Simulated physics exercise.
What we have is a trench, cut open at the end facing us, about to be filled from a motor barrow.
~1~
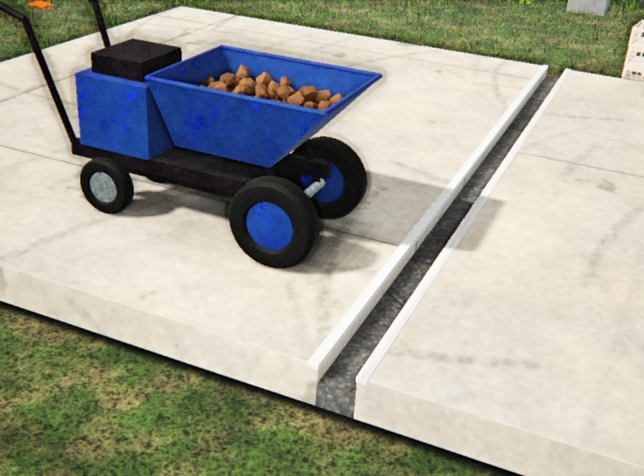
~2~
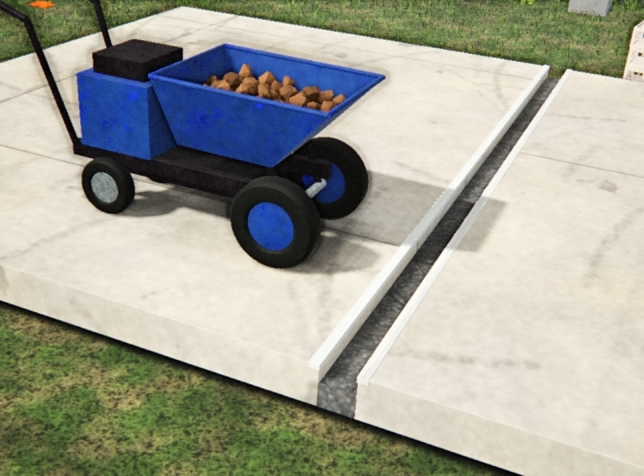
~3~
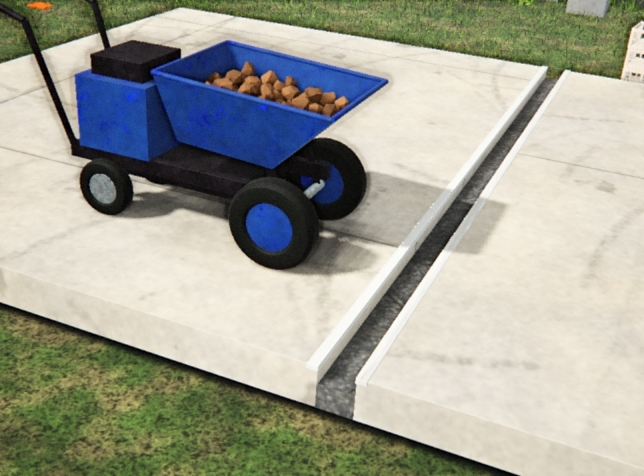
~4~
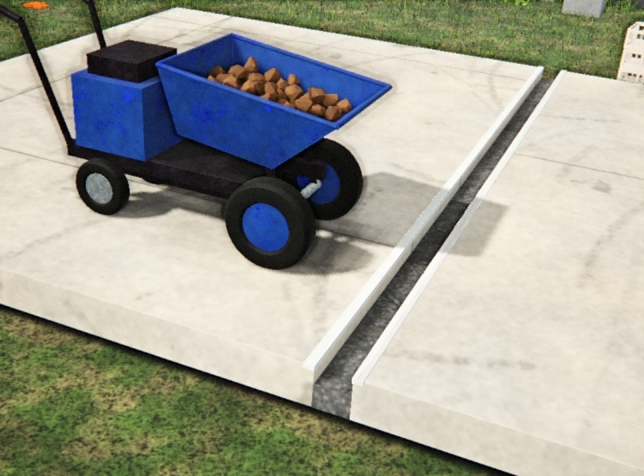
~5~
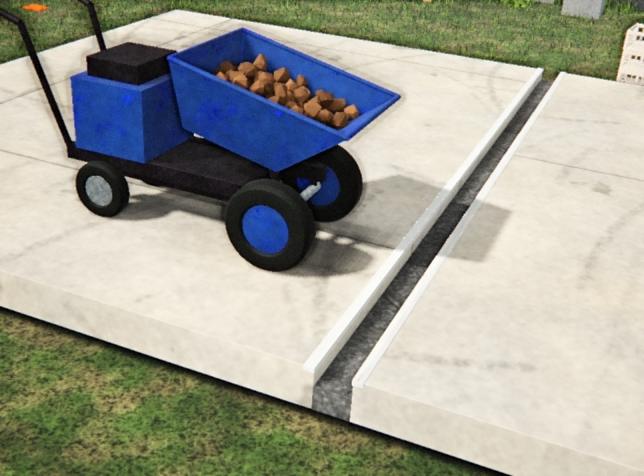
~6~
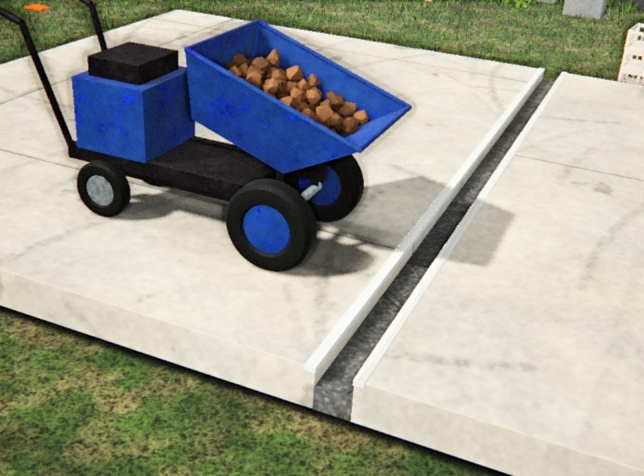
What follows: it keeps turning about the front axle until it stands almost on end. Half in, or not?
Between the edges lies under half of the load.
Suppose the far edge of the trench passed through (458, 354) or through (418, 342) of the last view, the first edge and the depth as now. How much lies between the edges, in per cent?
The first gives 80 %, the second 40 %.
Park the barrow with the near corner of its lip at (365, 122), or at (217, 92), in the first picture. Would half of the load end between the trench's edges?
In turn: Under half; not half.
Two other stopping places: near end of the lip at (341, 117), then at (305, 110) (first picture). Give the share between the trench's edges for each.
In turn 0 and 30 in a hundred.
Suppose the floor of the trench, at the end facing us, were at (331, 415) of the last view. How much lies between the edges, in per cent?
About 10 per cent.
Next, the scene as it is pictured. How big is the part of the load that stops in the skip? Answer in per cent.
Some 15 per cent.
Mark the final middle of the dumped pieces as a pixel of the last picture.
Close to (478, 280).
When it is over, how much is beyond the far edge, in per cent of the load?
Close to 70 per cent.
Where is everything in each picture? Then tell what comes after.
Lip of the skip (325, 114), level; top of the load (249, 92), clay clods; first edge of the trench (348, 318); far edge (394, 332), the trench under half as wide as the skip, and about half as deep as wide, in the first frame.
Lip of the skip (328, 116), level; top of the load (251, 91), in the second frame.
Lip of the skip (332, 121), tipped barely; top of the load (254, 91), in the third frame.
Lip of the skip (337, 127), tipped a little; top of the load (228, 80), in the fourth frame.
Lip of the skip (347, 138), tipped a little; top of the load (238, 78), in the fifth frame.
Lip of the skip (359, 150), tipped clearly; top of the load (245, 71); first edge of the trench (345, 321); far edge (391, 334), in the sixth frame.
Just after the last frame, skip tipped steeply; every one in the skip.
A moment on, skip tipped right over; roughly half in the skip; about a tenth in or heaped over the trench; roughly half beyond it.
Further on, skip tipped right over; roughly a quarter in the skip; about a tenth in or heaped over the trench; roughly two thirds beyond it.
When it is over, skip tipped right over; roughly a quarter in the skip; about a tenth in or heaped over the trench; roughly two thirds beyond it.
